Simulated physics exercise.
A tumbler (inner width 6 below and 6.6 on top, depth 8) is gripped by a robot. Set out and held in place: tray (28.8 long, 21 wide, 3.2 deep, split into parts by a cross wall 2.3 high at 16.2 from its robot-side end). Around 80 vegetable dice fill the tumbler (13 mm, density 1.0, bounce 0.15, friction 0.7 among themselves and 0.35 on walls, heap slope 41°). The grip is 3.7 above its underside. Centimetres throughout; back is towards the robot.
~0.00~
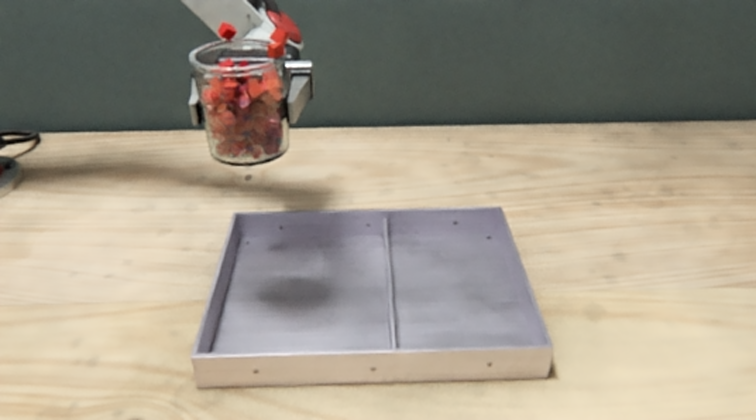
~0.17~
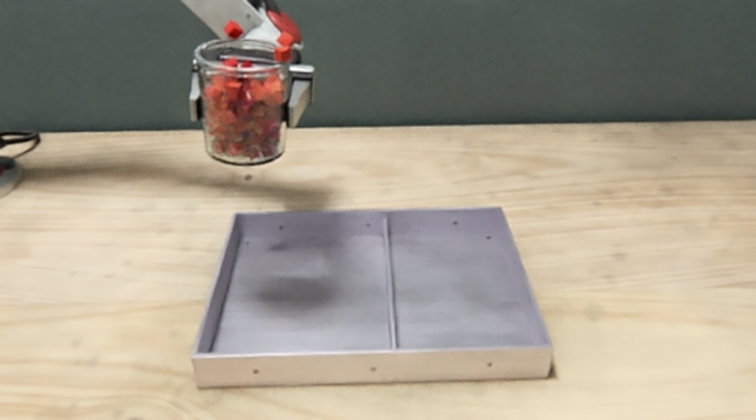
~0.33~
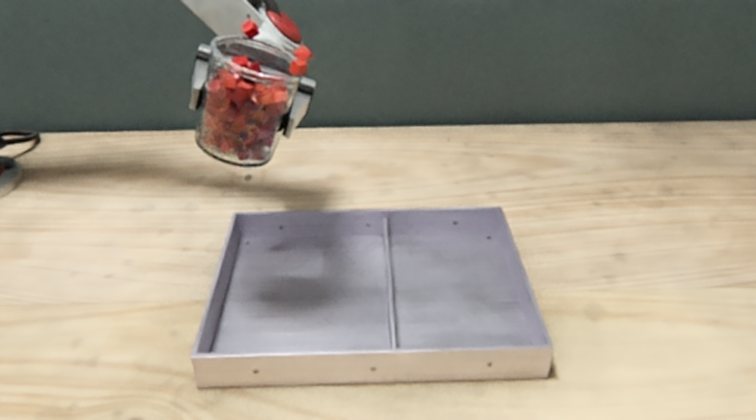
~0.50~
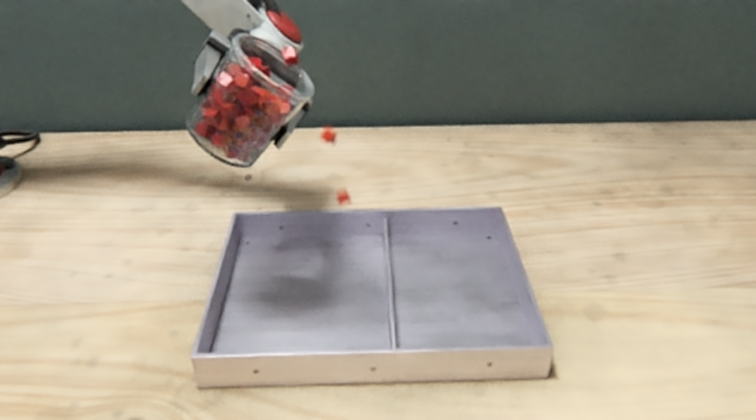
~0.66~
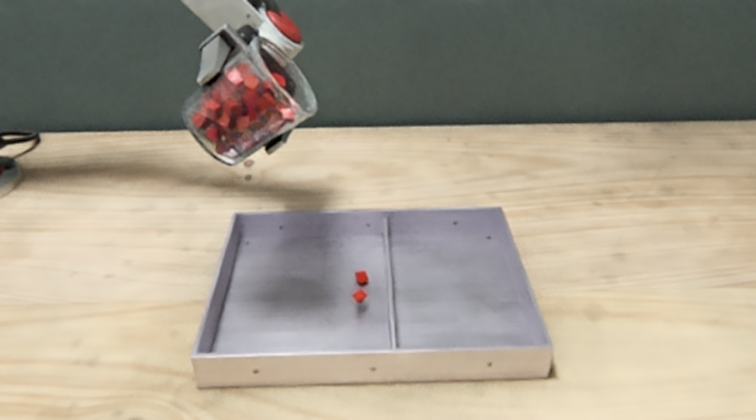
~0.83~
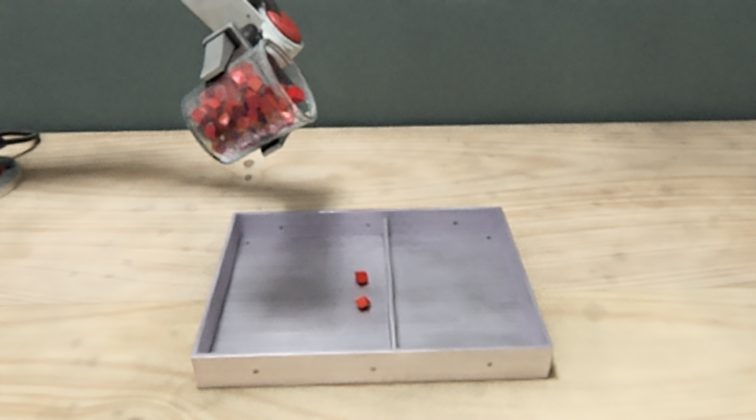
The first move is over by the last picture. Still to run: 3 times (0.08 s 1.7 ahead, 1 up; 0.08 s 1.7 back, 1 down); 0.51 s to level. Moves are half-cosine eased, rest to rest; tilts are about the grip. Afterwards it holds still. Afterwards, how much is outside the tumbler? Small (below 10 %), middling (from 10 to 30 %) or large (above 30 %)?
Answer: Middling; from 10 to 30 % of the vegetable dice finish outside the tumbler.
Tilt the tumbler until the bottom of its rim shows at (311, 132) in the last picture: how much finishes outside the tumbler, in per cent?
Some 55 per cent.
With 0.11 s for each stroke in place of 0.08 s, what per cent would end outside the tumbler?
In that case some 5 per cent.
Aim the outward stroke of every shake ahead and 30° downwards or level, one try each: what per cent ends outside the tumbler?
Some 5 and 10 per cent.
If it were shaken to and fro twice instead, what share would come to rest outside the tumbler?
In that case some 20 per cent.
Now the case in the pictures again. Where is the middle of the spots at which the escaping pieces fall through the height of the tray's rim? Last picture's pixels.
Near (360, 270).
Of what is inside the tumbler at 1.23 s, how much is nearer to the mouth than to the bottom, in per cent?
Some 45 per cent.
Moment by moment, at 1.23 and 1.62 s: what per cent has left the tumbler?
In turn: 15, 20.
After 1.23 s, tilted 59° forward, highest piece 23 above the table; 68 in the tumbler, 3 in the robot-side part, 3 in the far-side part, 6 in flight or on a rim.
After 1.62 s, tilted 19° forward, highest piece 24 above the table; 63 in the tumbler, 9 in the robot-side part, 8 in the far-side part.
After 2.02 s, level, highest piece 25 above the table; 63 in the tumbler, 9 in the robot-side part, 8 in the far-side part.
After 3.07 s, level, highest piece 25 above the table; 63 in the tumbler, 9 in the robot-side part, 8 in the far-side part.
In the end, 63 in the tumbler, 9 in the robot-side part, 8 in the far-side part. That is 21 % outside the tumbler.
